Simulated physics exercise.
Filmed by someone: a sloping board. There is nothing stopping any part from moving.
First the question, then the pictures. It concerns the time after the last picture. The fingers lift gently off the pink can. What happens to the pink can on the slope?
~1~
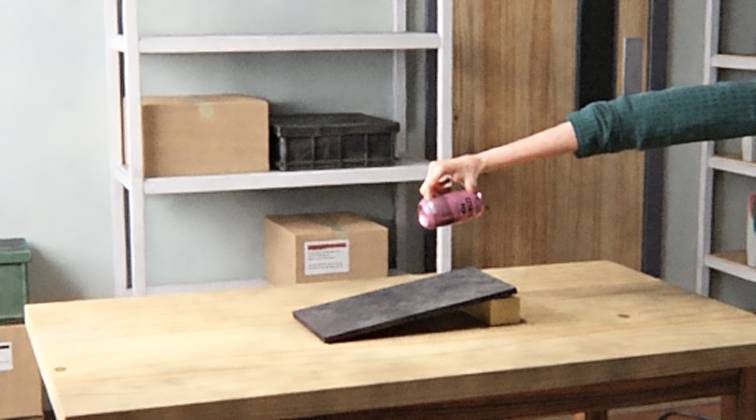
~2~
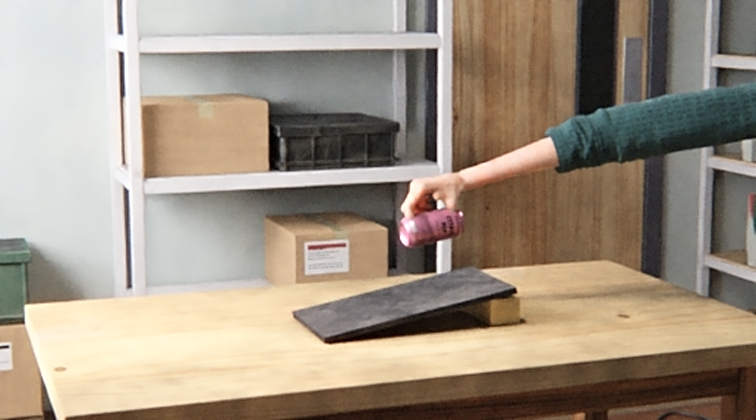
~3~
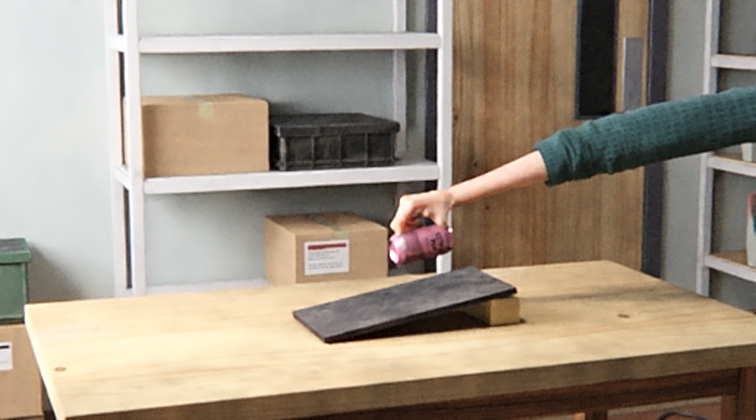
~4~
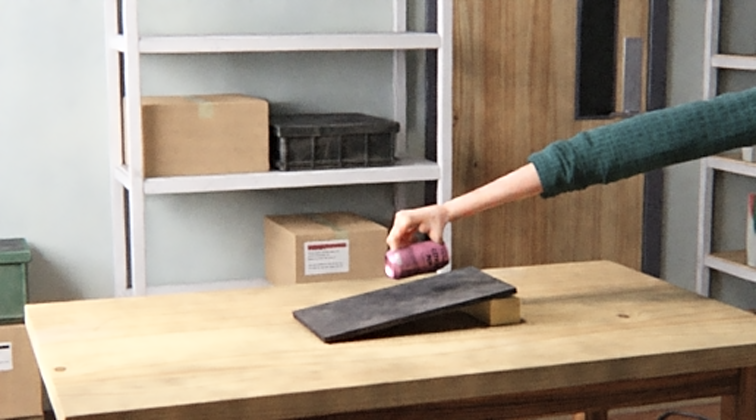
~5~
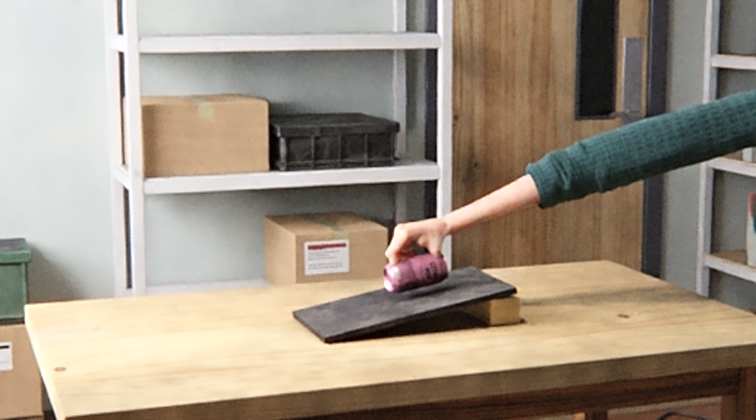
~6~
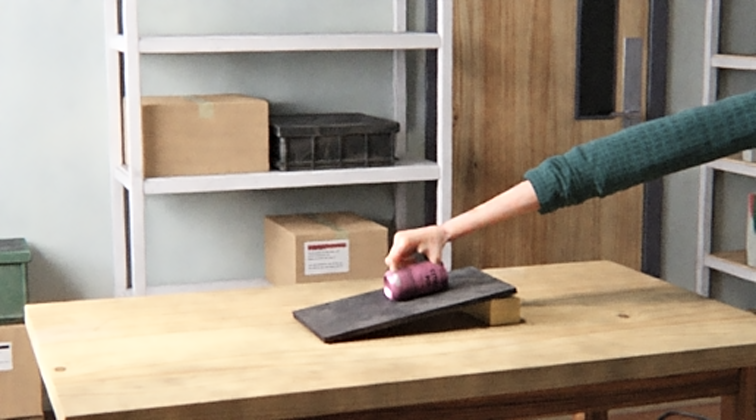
It stays put.
Then, 0.30 s on from there, no change.
Then, 0.70 s on from there, pink can resting near (415, 280).
In the end, it is unmoved. At the end, from the last picture's camera, pink can near (415, 280). The pink can remains at rest.
